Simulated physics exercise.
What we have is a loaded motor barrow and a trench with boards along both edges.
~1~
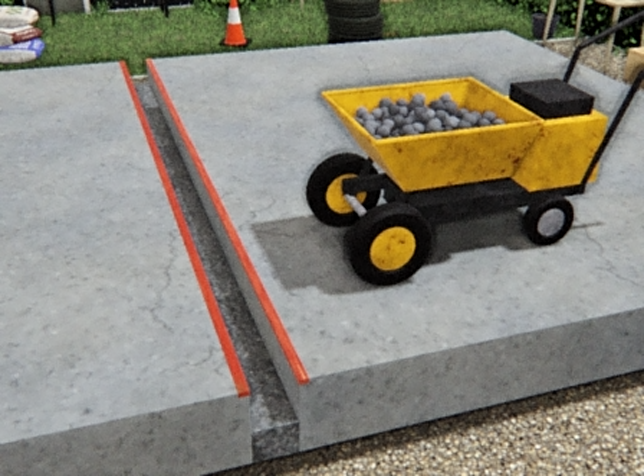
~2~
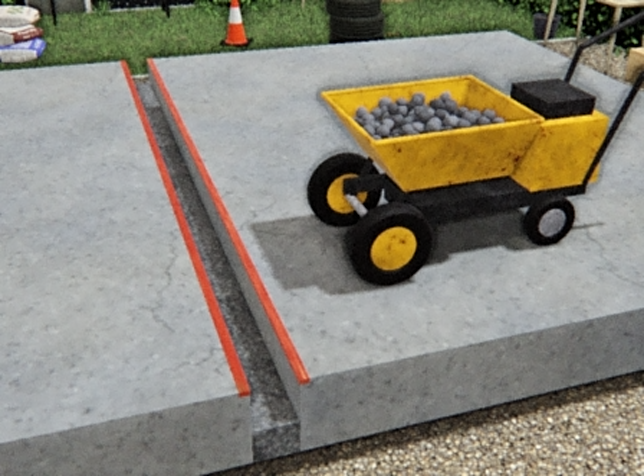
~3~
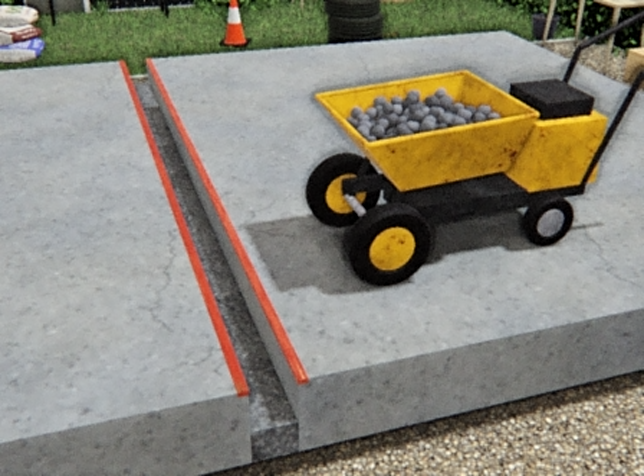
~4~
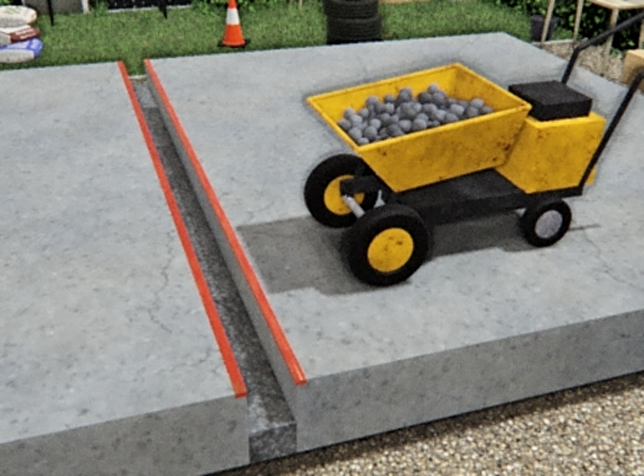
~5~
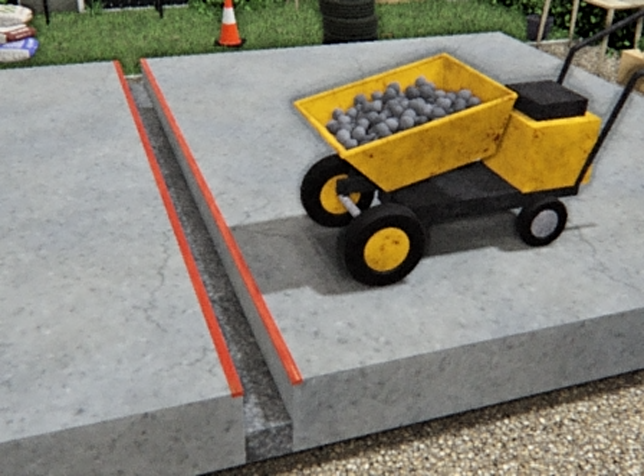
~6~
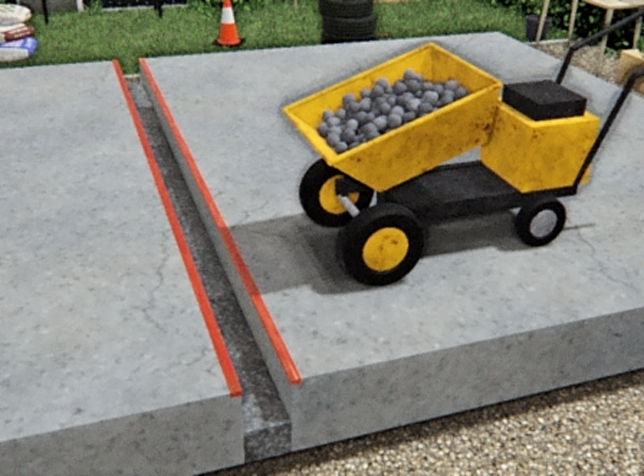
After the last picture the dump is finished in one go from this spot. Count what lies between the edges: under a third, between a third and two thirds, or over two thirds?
The trench ends with more than two thirds of it.
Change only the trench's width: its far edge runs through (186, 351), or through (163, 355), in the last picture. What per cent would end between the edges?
About 100 and 100 per cent.
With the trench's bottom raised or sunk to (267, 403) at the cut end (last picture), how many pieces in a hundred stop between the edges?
Close to 60 per cent.
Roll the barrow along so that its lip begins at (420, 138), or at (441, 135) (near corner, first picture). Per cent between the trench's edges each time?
The first gives 50 %, the second 30 %.
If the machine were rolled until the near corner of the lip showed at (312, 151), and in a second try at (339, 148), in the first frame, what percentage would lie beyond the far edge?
Near 90 % and 60 %.
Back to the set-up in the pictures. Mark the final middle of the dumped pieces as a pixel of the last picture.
Near (218, 284).
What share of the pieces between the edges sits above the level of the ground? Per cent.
Some 15 per cent.
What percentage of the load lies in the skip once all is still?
Near 0 %.
Soon after the last picture, skip tipped steeply; all in the skip.
A little later, skip tipped right over; about half in the skip; a stray few short of the trench; about a third in or heaped over the trench; a small part beyond it; a stray few falling.
Later still, skip tipped right over; a stray few in the skip; a small part short of the trench; most in or heaped over the trench; about a quarter beyond it.
At rest, skip tipped right over; a small part short of the trench; most in or heaped over the trench; about a quarter beyond it.
